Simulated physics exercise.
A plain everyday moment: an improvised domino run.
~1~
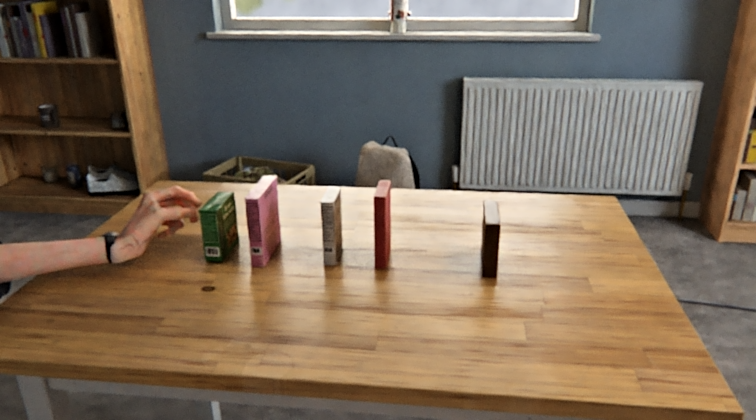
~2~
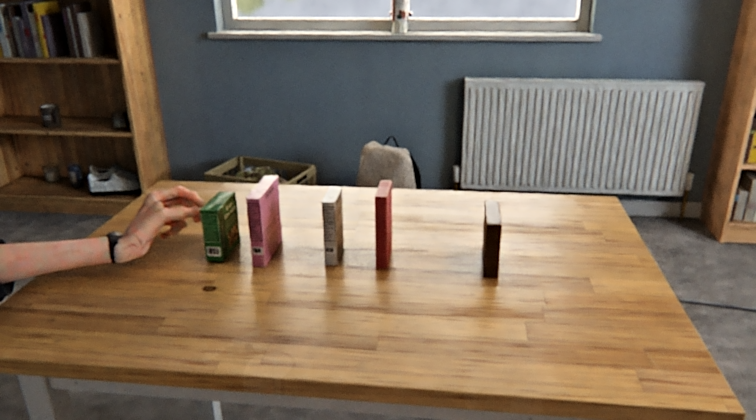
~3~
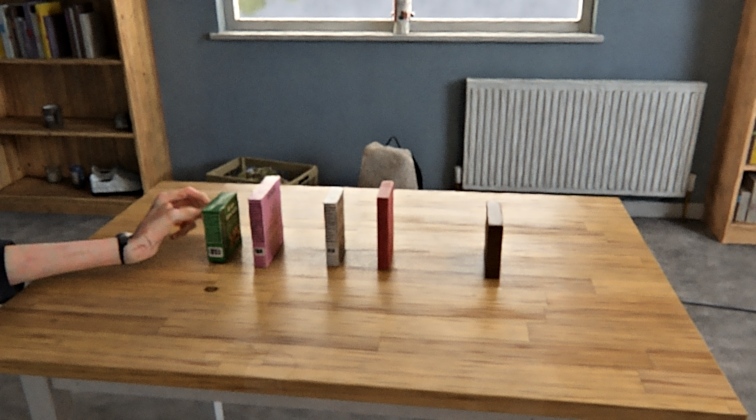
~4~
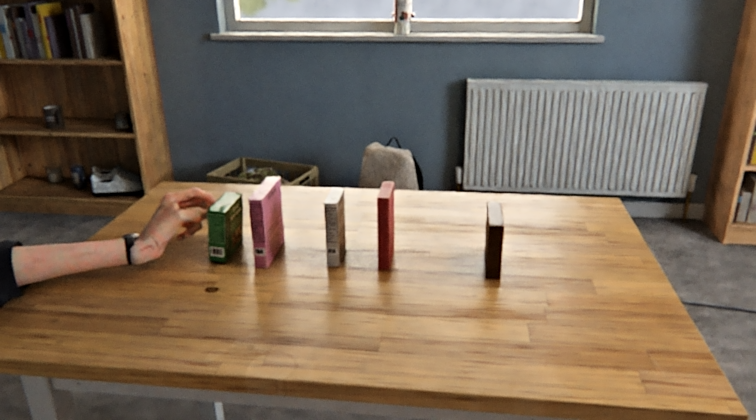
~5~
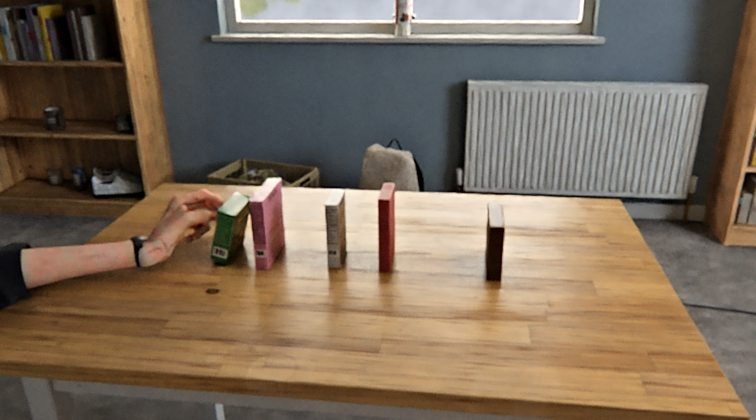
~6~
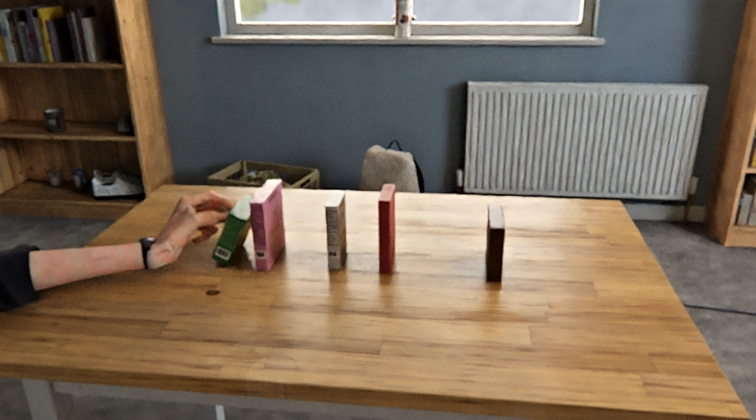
At the start, a hand rests beside a green packet at the left end of a spaced row of five upright objects on a wooden table. The fingers push the green packet, and it tilts rightward until it leans close against the pink packet, while the others stay standing.
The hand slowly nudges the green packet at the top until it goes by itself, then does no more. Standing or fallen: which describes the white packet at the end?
It loses its balance.
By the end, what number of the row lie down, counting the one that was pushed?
4 altogether.
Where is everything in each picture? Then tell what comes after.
The first frame shows white packet (332, 226); pink packet (264, 221).
The second frame shows pink packet (266, 221); red board (384, 224).
The third frame shows pink packet (267, 221); red board (386, 225).
The fourth frame shows green packet 5° over; pink packet (268, 222); red board (386, 225).
The fifth frame shows green packet 15° over; pink packet (269, 223); red board (387, 227).
The sixth frame shows green packet 26° over; white packet (336, 230); pink packet (269, 225).
Then, 0.40 s on from there, green packet 63° over; pink packet turned 45° from how it was put.
Then, 0.50 s on from there, green packet 71° over; white packet turned 34° from how it was put near (357, 233); pink packet turned 71° from how it was put.
Then, 0.70 s on from there, green packet 72° over; white packet turned 70° from how it was put near (375, 247); pink packet on its side; red board turned 60° from how it was put.
Then, 0.80 s on from there, green packet 72° over; white packet on its side near (378, 250); red board on its side; pink packet on its side.
In the end, toppled on the table, white packet, pink packet and red board. At the end, from the last picture's camera, white packet near (378, 250).
